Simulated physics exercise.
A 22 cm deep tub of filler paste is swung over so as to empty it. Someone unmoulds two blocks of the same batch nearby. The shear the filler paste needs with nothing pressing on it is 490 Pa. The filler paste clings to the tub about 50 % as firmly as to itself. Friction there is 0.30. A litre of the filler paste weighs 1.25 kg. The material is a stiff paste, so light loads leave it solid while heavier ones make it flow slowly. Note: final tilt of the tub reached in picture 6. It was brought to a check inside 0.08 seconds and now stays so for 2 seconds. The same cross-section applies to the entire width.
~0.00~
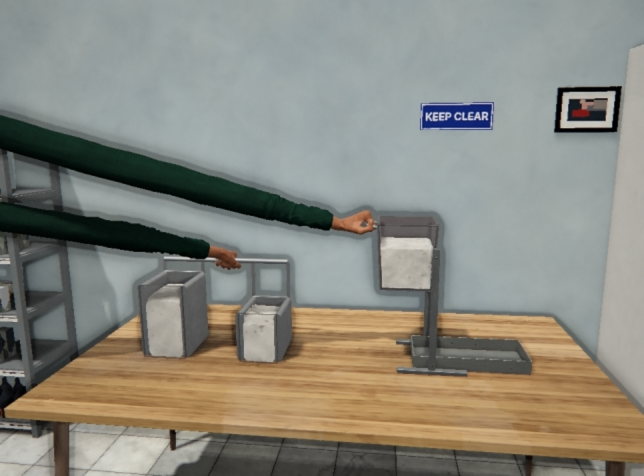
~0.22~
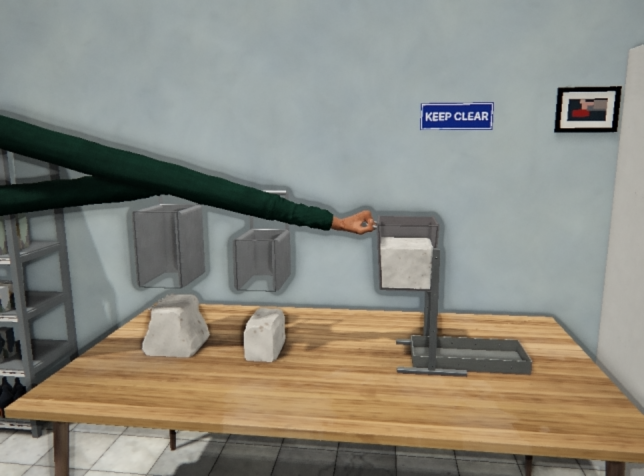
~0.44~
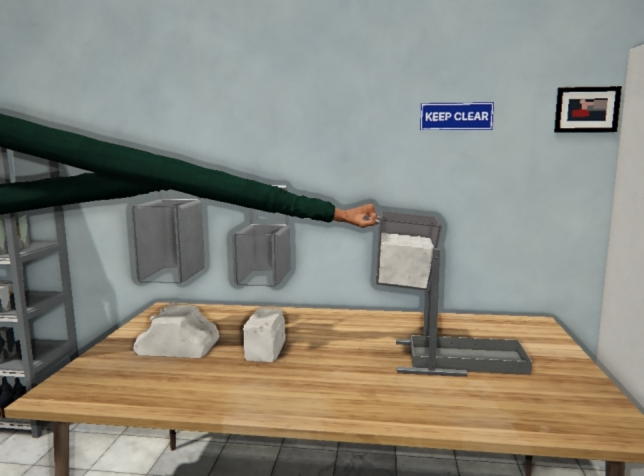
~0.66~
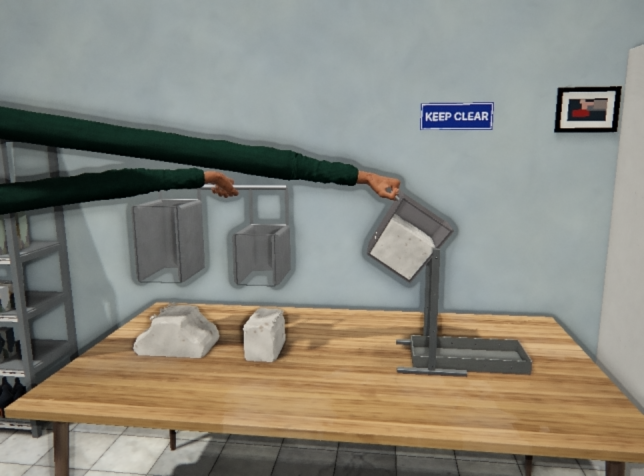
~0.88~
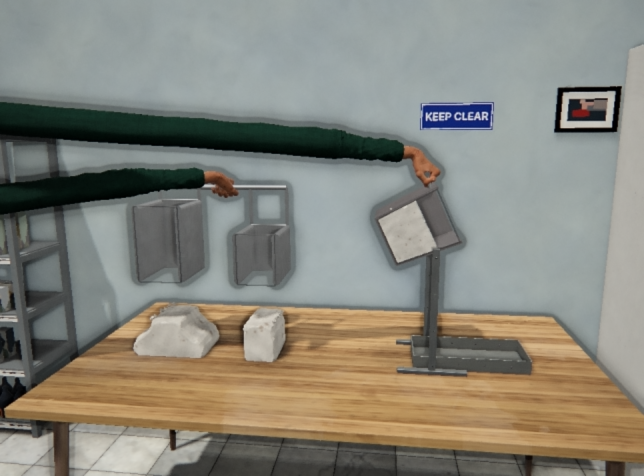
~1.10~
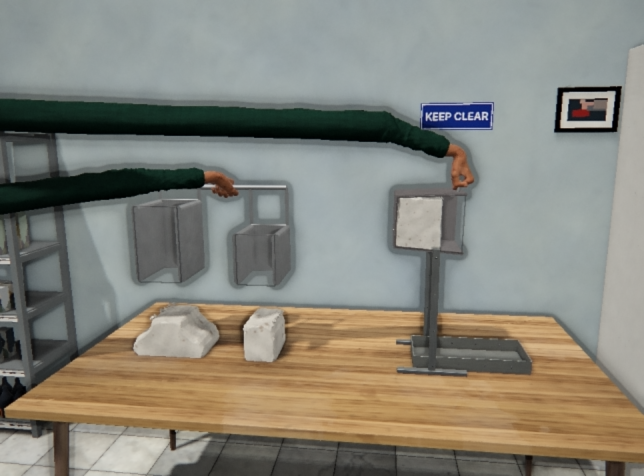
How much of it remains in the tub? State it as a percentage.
100 %.
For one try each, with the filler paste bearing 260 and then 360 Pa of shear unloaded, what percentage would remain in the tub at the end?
Result: 55 % for the first case, 65 % for the second.
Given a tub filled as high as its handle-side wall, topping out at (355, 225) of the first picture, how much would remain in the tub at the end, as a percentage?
Near 50 per cent.
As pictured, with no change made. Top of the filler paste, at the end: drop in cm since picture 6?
About 4 cm.
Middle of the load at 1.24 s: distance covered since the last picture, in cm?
The change is near 3 cm.
After 1.24 s, the tub is at 91 degrees and holds 100 %.
After 1.41 s, the tub is at 91 degrees and holds 100 %.
After 1.58 s, the tub is at 91 degrees and holds 100 %.
After 1.75 s, the tub is at 91 degrees and holds 100 %.
After 3.10 s, at the end, the tub is at 91 degrees and holds 100 %.
